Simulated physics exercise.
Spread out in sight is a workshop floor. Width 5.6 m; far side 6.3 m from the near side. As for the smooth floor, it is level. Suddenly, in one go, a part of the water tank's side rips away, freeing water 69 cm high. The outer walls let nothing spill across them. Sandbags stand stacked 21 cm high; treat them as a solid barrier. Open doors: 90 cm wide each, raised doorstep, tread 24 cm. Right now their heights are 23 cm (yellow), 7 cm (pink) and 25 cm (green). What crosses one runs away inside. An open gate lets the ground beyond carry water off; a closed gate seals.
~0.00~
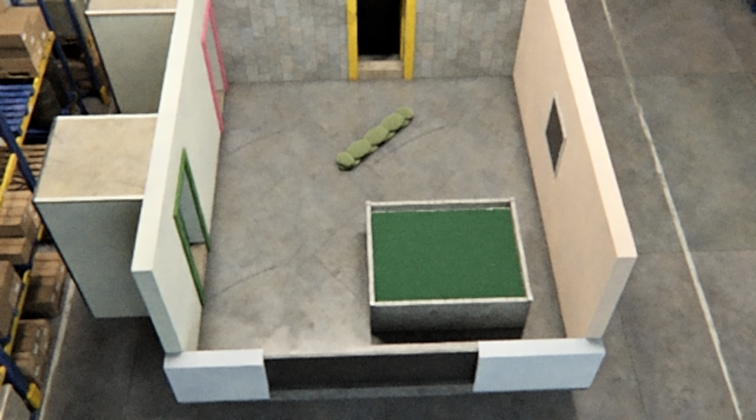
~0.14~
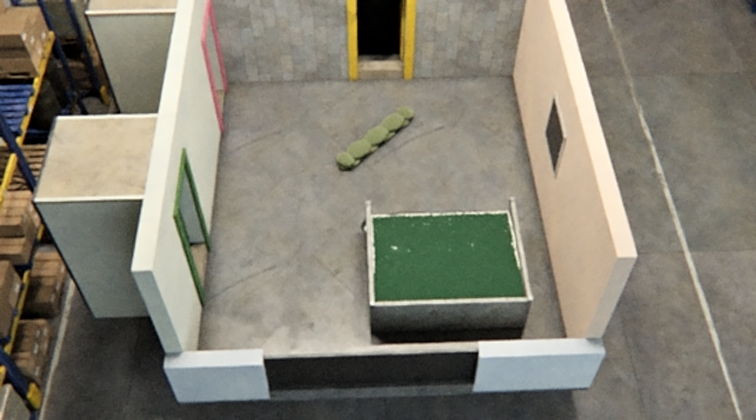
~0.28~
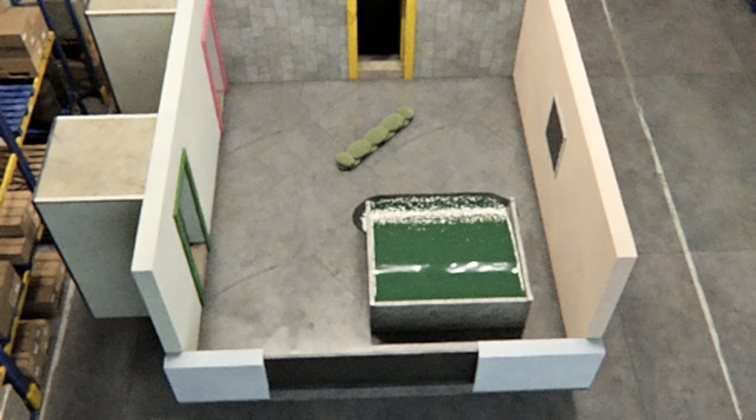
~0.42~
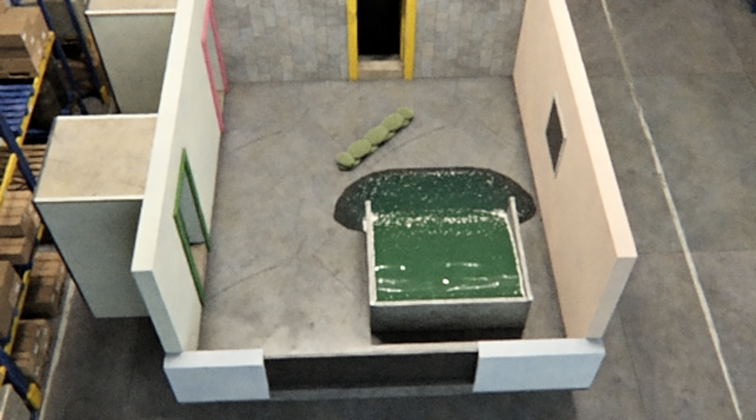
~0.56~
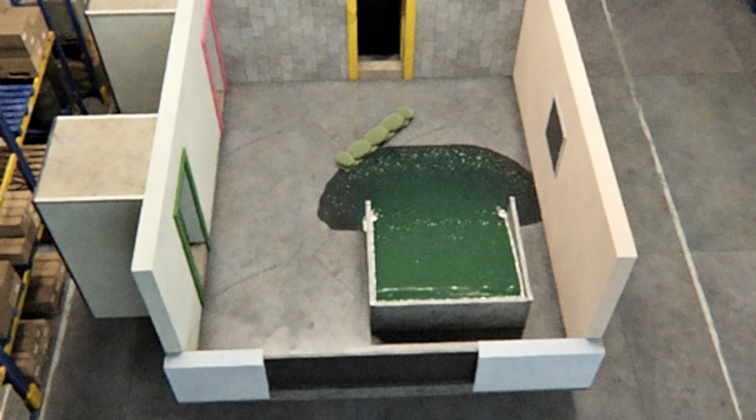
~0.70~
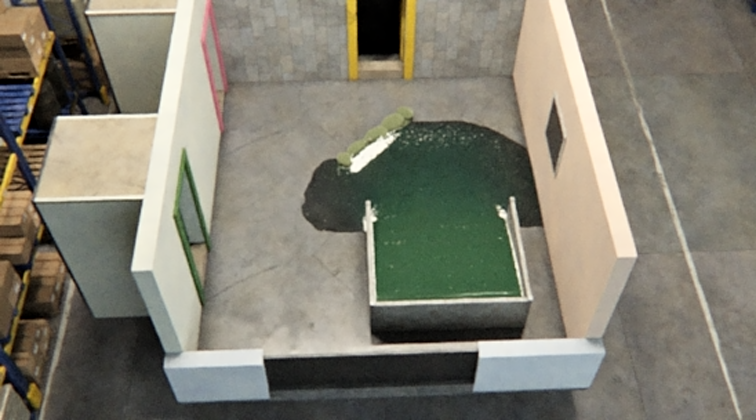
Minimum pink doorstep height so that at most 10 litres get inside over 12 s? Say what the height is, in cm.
Close to 21 cm.
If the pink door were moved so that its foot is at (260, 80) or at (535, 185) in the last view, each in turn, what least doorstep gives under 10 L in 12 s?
Roughly 18 cm for the first and 14.5 cm for the second.
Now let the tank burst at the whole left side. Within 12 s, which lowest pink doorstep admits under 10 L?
Then 18 cm.
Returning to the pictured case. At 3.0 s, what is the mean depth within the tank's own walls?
Around 13 cm on average.
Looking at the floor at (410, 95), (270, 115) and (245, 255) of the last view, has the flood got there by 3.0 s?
Spot one awash, spot two awash, spot three bone dry.
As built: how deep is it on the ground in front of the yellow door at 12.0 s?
6.0 cm.
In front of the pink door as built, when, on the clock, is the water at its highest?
Near 4.5 s.
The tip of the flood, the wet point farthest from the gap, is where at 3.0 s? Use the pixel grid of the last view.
Around pixel (226, 88).
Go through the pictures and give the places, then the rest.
The first frame shows the water tank at (445, 252) is whole and still, 69 cm deep; the pink door at (215, 69) is dry.
In the second frame, the front is at a hidden place, 0.3 m from the gap on the far side; 0.6 m2 of floor is wet, 69 cm left at the back.
In the third frame, the front is at (375, 201), 0.7 m from the gap on the far side; 1.7 m2 of floor is wet, 69 cm left at the back.
In the fourth frame, the front is at (384, 174), 1.3 m from the gap on the far side; 3.5 m2 of floor is wet, 64 cm left at the back.
In the fifth frame, the gap is on the far side, the front 1.8 m out at (386, 151); the back of the water tank holds 58 cm.
In the sixth frame, water pours out on the far side and has run 2.4 m, to (407, 126); about 8 cm deep outside, 59 cm at the back; 2.4 m in a straight line remain to the pink door at (215, 69).
After 1.4 s water covers 40 % of the floor, deepest (39 cm) near (449, 83); it has not reached the pink door.
After 3.0 s water covers 55 % of the floor, deepest (36 cm) near (455, 123); 7 cm at the pink door, 2 litres in over its 7 cm doorstep.
After 12.0 s water covers 95 % of the floor, deepest (16 cm) near (566, 333); 6 cm at the pink door, 162 litres in over its 7 cm doorstep.
At the pink door as built, the water arrived by 2.2 s and peaked near 21 cm at 4.6 s.
Run again over the same 12 s with other heights there, 25 litres in over 17.5 cm, 4 litres over 24 cm. The limit of 10 litres is kept from about 21 cm up.
